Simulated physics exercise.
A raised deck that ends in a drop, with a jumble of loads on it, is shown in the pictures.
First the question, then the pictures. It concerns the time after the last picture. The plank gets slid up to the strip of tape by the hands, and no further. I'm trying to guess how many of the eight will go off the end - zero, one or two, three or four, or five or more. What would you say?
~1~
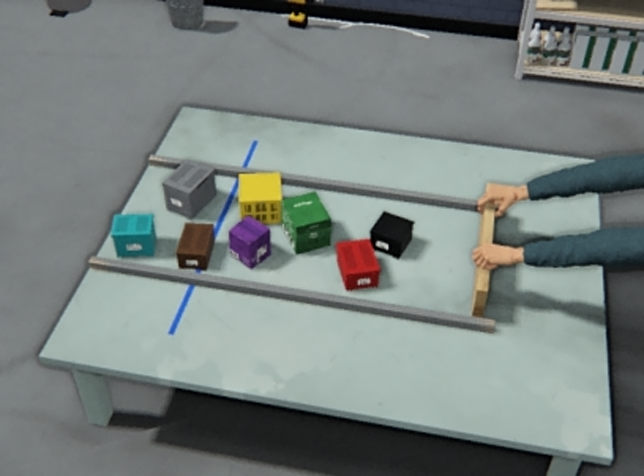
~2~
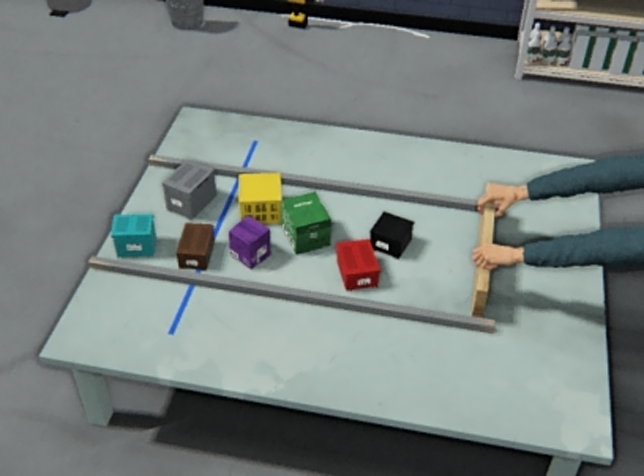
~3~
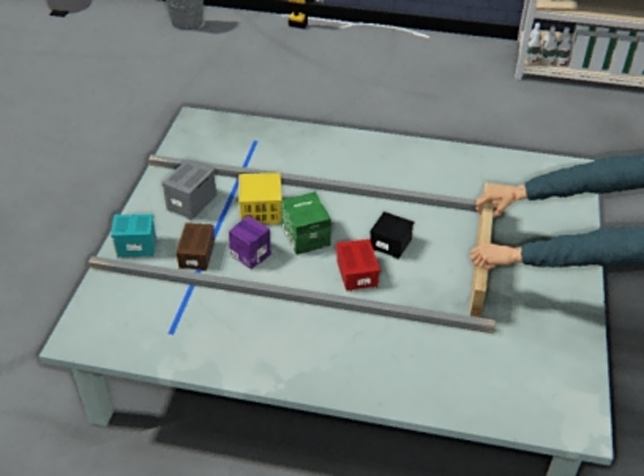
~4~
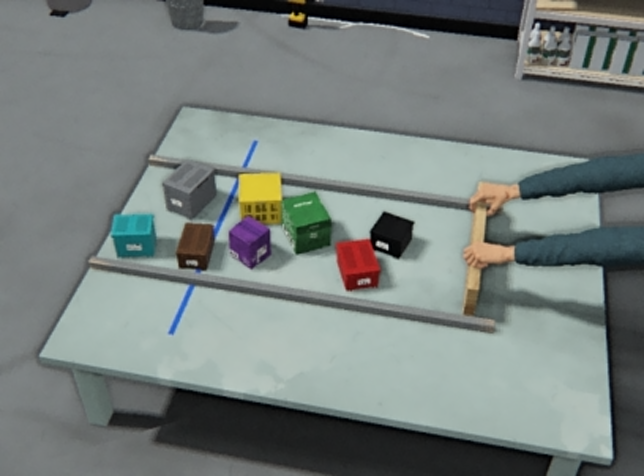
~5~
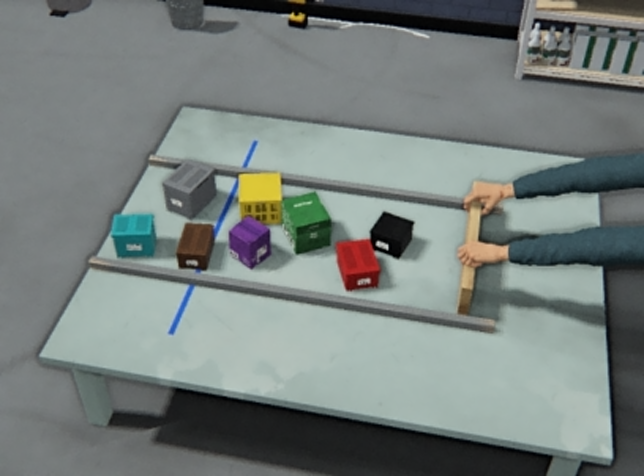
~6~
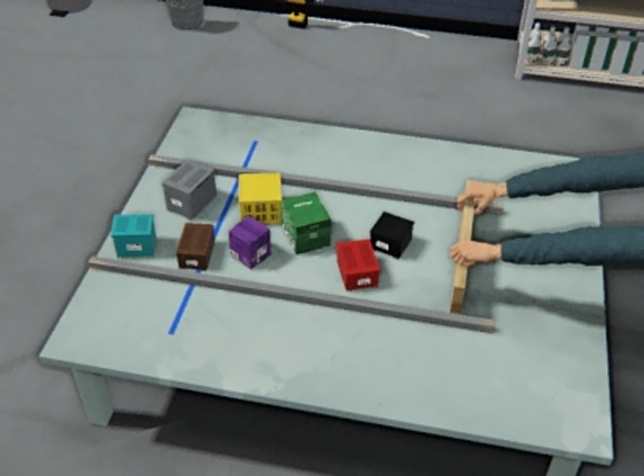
A single one or a pair drops off.
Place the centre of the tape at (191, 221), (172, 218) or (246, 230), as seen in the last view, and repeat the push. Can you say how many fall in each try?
You'd get 2, then 3, then 0.
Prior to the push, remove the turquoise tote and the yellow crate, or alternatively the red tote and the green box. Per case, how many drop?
The number is 0 for the first case and 0 for the second.
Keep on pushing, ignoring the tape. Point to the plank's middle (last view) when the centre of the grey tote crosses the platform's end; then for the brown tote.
Grey tote: (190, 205); brown tote: (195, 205).
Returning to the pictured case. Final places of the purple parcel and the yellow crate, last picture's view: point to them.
The purple parcel comes to rest close to (159, 233), while the yellow crate rests close to (213, 179).
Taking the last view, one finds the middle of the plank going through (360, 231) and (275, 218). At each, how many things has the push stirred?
First 3 and then 6.
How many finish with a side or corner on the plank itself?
Result: 3 in all.
A little later, none off yet; turquoise tote at rest near (135, 236); grey tote at rest near (190, 190); brown tote at rest near (196, 247).
When it is over, the number that fall off is one or two; down, turquoise tote.
